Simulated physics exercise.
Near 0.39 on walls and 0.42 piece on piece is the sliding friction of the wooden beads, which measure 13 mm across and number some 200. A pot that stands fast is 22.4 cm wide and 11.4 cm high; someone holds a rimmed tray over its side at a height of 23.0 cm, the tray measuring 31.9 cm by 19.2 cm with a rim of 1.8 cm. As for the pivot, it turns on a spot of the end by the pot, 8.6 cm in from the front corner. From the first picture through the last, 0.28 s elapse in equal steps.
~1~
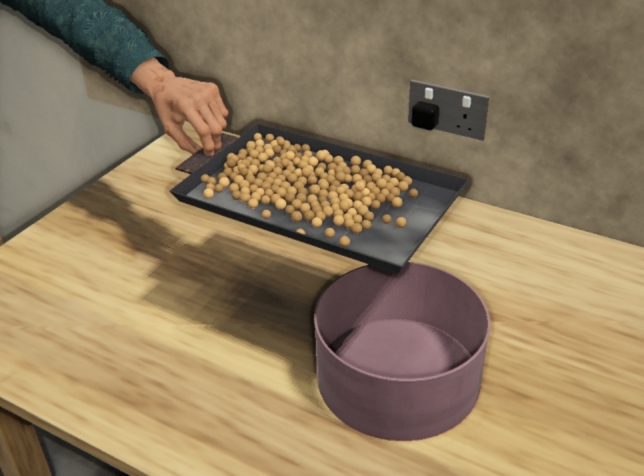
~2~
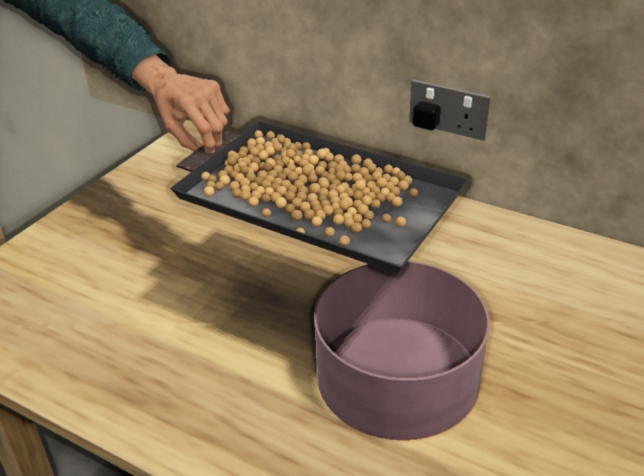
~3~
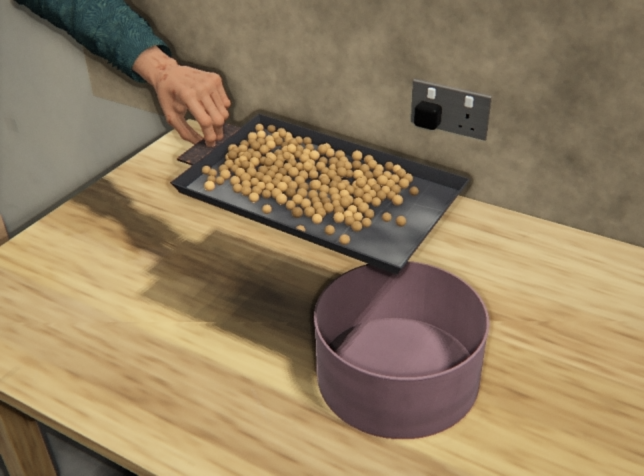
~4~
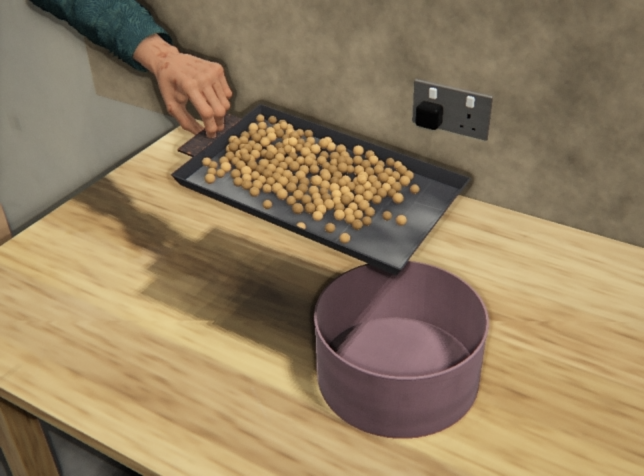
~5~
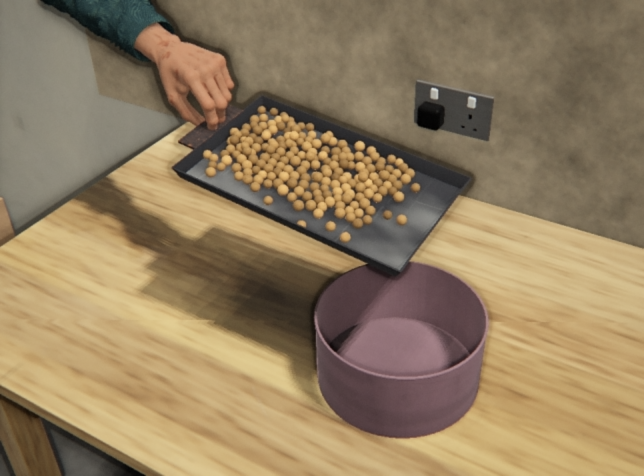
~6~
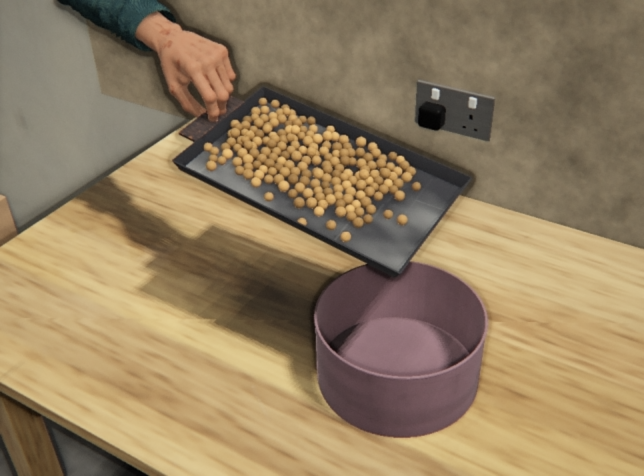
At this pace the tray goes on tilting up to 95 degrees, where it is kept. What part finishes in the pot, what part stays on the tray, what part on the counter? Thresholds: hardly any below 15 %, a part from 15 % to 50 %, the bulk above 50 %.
Prediction - pot: The bulk; tray: Hardly any; counter: Hardly any.
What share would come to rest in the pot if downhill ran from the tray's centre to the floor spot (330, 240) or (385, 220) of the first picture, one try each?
Roughly 80 per cent on the first try and 65 per cent on the second.
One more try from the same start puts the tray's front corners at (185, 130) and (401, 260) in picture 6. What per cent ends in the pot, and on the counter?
You'd end with pot at 50 and counter at 50.
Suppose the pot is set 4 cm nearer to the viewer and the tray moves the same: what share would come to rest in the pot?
In that case about 95 percent would end up there.
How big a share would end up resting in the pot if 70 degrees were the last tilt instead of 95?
Pot share: About 90 per cent.
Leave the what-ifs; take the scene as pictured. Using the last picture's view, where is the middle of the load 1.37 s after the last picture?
(415, 382), roughly.
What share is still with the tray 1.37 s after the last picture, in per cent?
Of the load, some 20 percent.
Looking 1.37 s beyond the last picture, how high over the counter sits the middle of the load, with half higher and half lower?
The halfway mark is near 4 cm.
Then, 0.82 s after the last picture, tilt 50 degrees; the tray holds 85 %, the pot 10 %.
Then, 1.37 s after the last picture, tilt 76 degrees; the tray holds 20 %, the pot 60 %.
Then, 1.97 s after the last picture, tilt 95 degrees; the tray holds 0 %, the pot 90 %.
In the end, pot 90 %, tray 0 %, counter 10 %.
